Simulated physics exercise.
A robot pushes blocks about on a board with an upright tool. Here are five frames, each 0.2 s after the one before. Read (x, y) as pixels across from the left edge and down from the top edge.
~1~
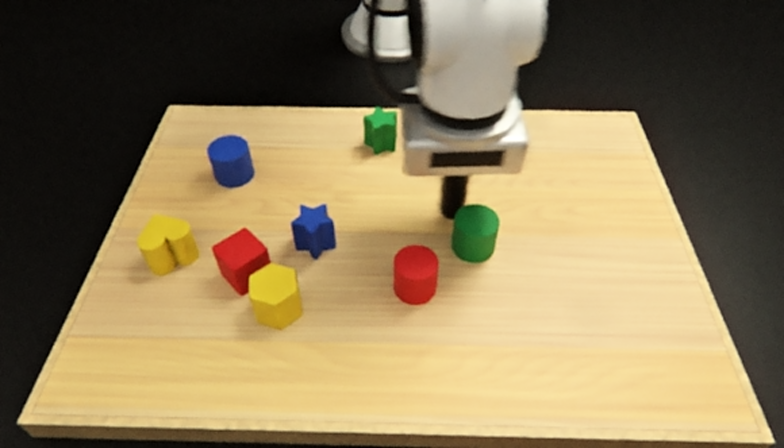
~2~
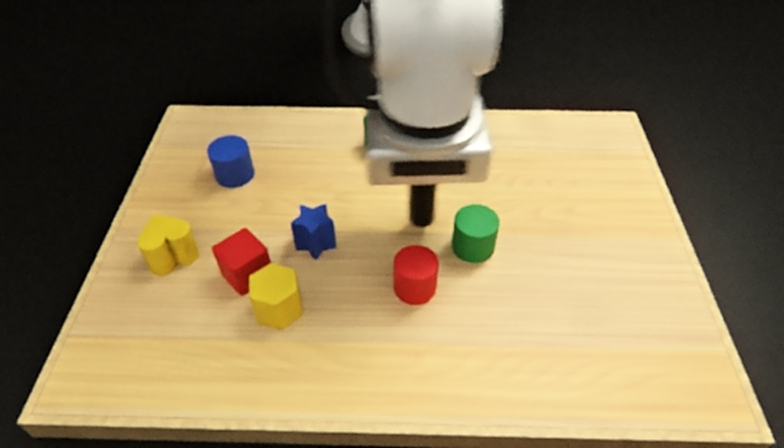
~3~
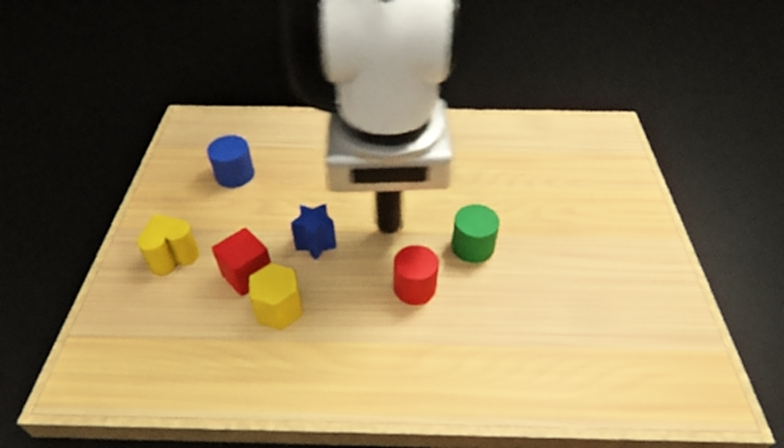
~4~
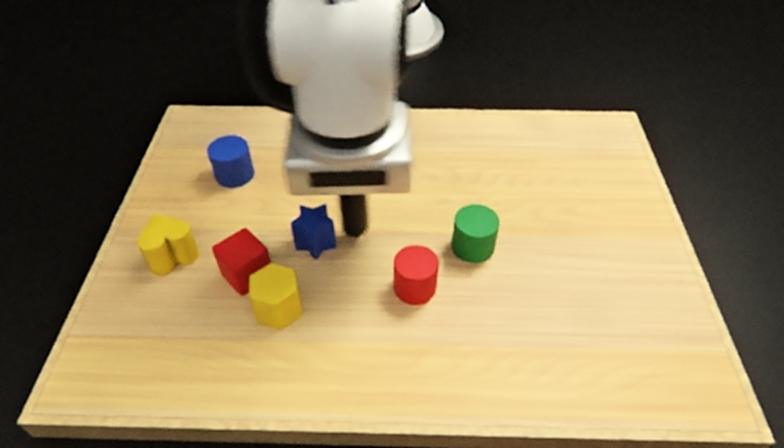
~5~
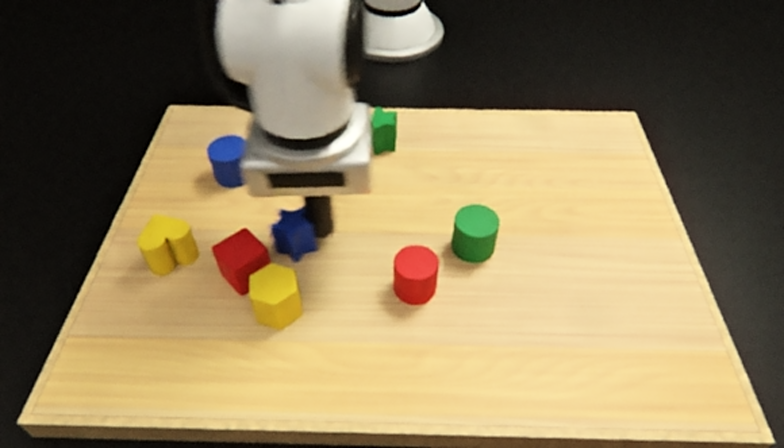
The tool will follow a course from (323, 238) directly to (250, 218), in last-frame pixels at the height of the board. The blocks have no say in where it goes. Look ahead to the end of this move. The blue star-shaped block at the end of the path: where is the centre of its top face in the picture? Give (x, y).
Close to (257, 220).
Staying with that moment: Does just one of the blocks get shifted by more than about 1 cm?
Yes.
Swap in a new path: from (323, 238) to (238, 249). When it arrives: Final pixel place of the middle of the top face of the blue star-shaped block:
I expect it at (204, 239).
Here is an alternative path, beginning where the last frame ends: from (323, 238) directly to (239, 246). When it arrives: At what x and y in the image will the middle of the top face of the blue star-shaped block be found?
Just about (206, 237).
On the path given first. Halfway along, tool at (282, 218); red square piece at (235, 250); blue star-shaped block at (262, 221), turned 40° anticlockwise.
At the end, tool at (248, 208); blue disc in place; red square piece at (235, 251); blue star-shaped block at (257, 220), turned 65° anticlockwise.
